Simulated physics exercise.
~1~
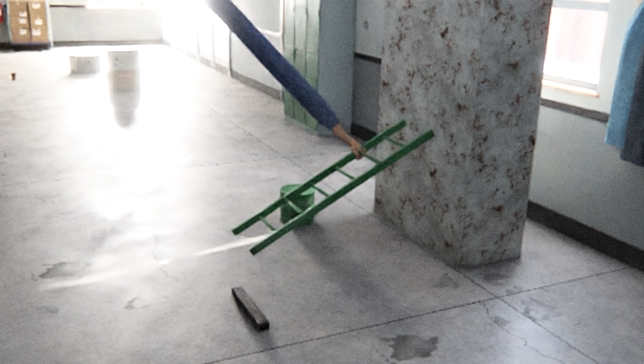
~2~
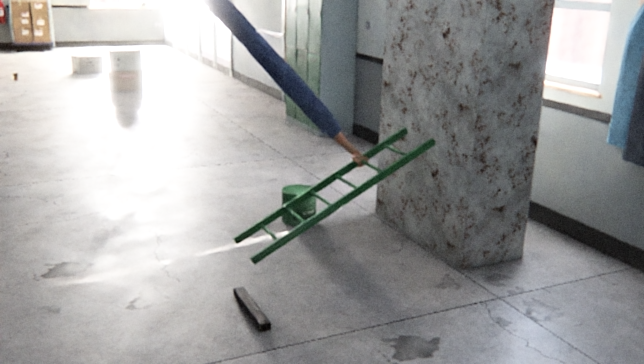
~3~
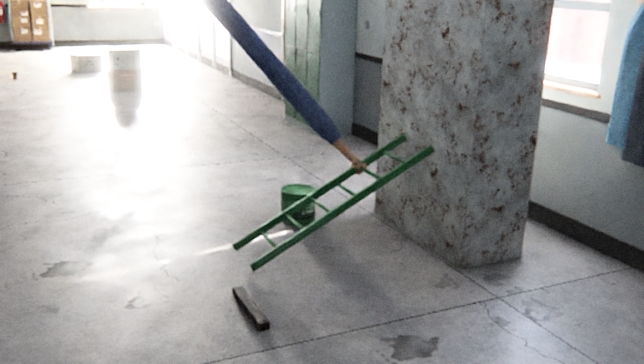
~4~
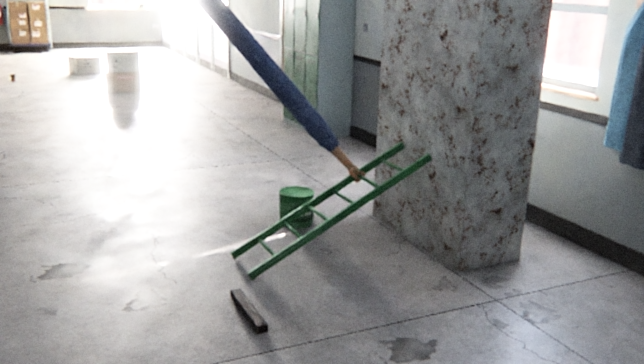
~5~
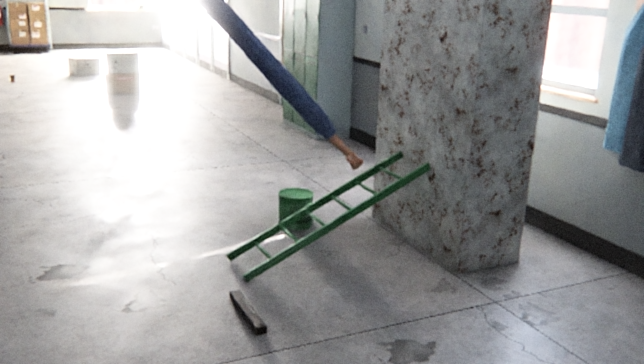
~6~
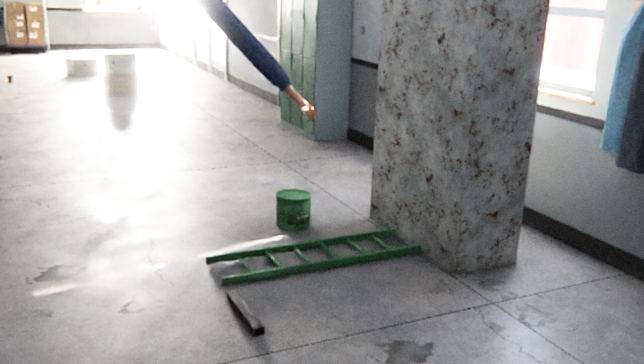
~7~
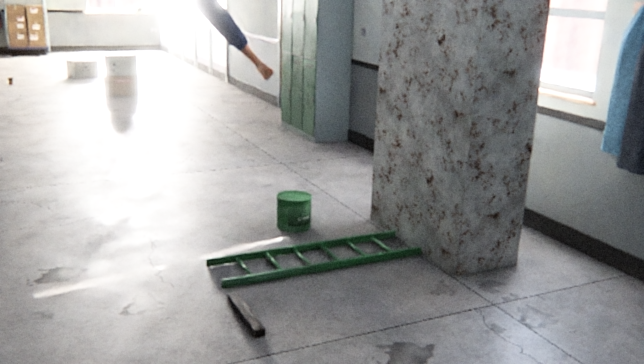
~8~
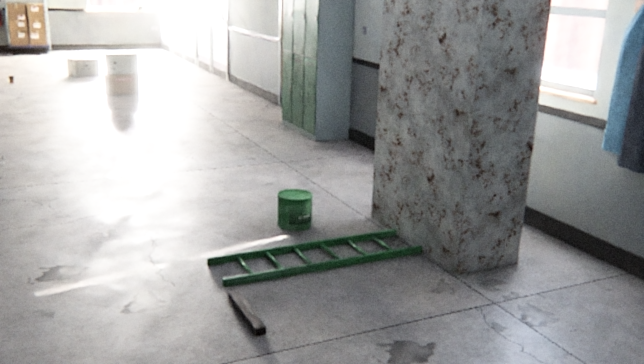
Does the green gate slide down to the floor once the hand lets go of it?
Yes, its foot slides out and it drops down the pillar, ending up flat on the floor.
